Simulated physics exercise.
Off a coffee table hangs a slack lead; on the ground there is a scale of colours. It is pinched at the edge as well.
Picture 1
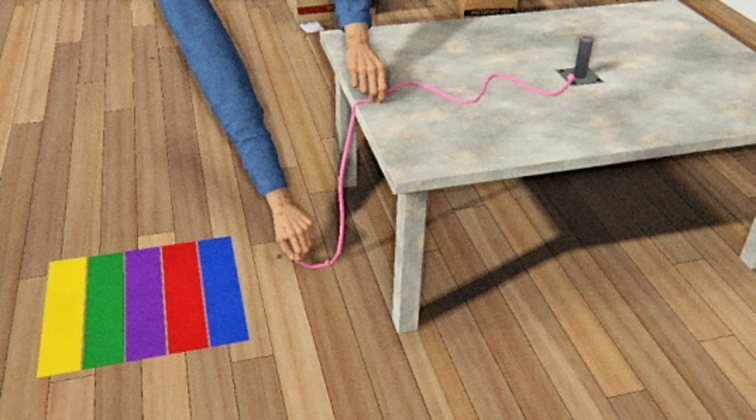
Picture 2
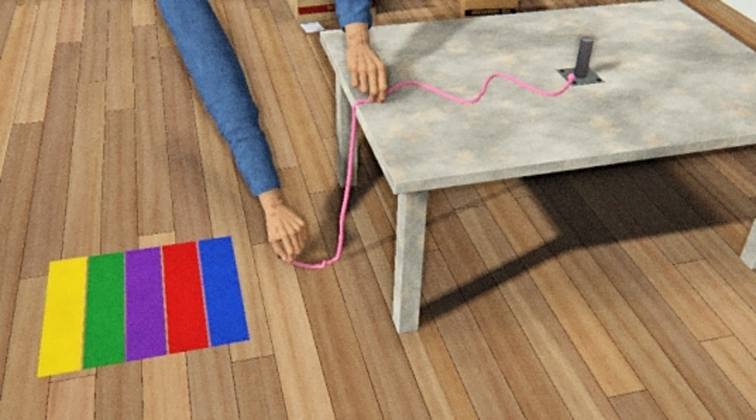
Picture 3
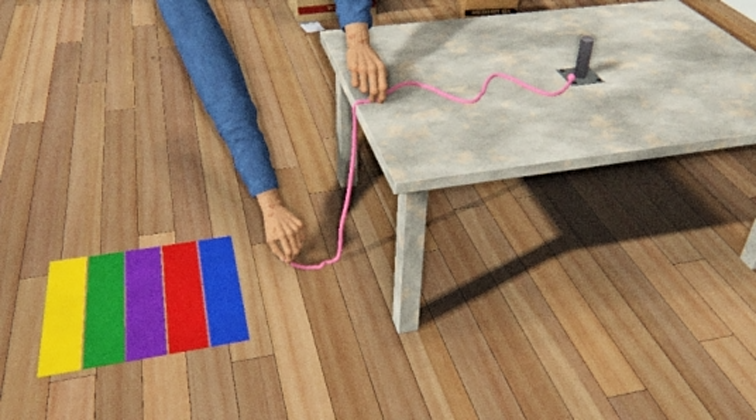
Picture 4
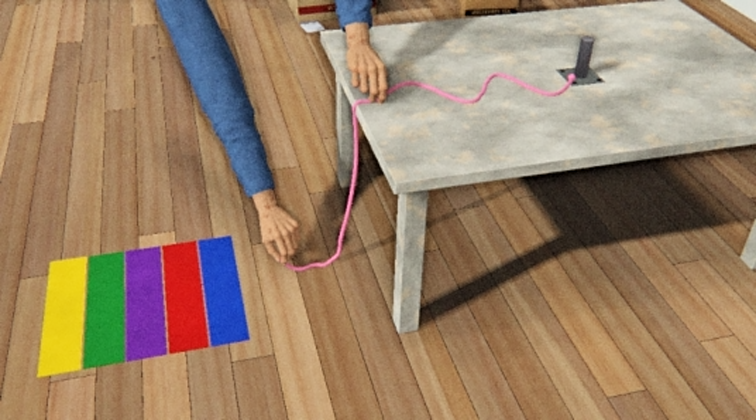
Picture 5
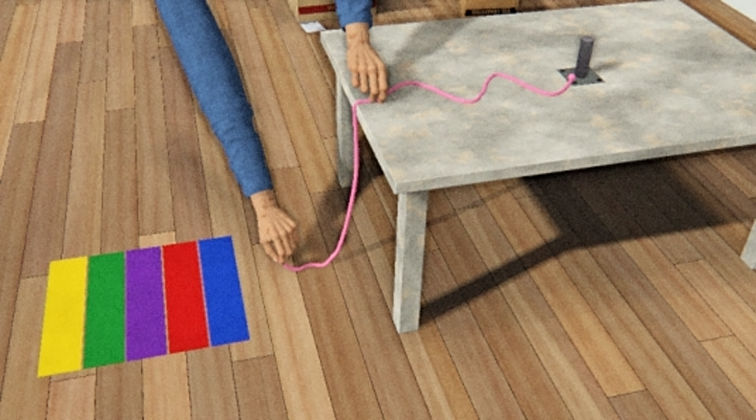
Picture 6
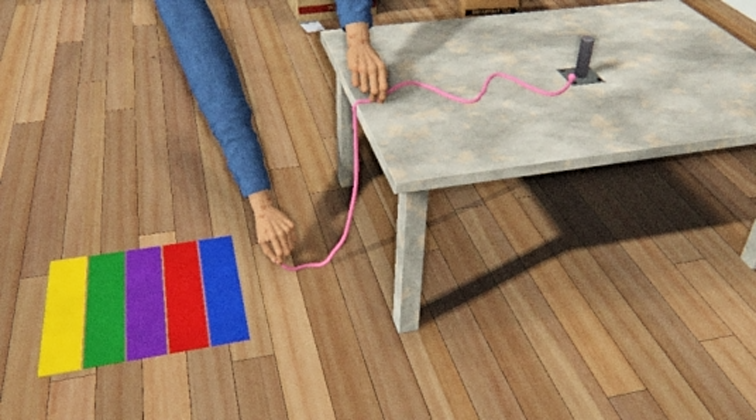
A hand slowly draws the end of a pink cord slightly left beside a table.
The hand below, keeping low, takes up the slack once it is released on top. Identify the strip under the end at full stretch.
Strip: Yellow.
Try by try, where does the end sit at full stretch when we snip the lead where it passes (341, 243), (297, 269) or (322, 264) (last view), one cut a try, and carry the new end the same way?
The places are (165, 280), (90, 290) and (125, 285).
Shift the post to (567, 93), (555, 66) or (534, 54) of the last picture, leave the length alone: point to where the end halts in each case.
Try by try: (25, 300), (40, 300) and (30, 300).
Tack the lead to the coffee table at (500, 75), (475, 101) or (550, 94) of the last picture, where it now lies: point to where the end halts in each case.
(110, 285), (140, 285), (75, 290).
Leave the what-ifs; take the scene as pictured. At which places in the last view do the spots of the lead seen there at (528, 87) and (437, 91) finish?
Well, the first one sits at (502, 84), and the second one sits at (359, 99).
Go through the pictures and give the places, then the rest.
End (296, 259); blue (227, 322); red (186, 329); purple (145, 336); green (104, 343); yellow (60, 351), in the first frame.
End (289, 260); lead through (555, 94) (488, 81) (437, 91) (364, 102) (350, 176) (340, 247), in the second frame.
End (286, 260), in the third frame.
End (282, 261); lead through (556, 94) (488, 81) (437, 91) (365, 102) (355, 175) (340, 246), in the fourth frame.
End (280, 261), in the fifth frame.
End (278, 261); lead through (556, 94) (488, 81) (437, 91) (365, 102) (356, 174) (339, 246), in the sixth frame.
Soon after, end near (128, 284); over purple.
After that, end near (84, 291); over green.
At the stop, end near (58, 295); over yellow. Over yellow.
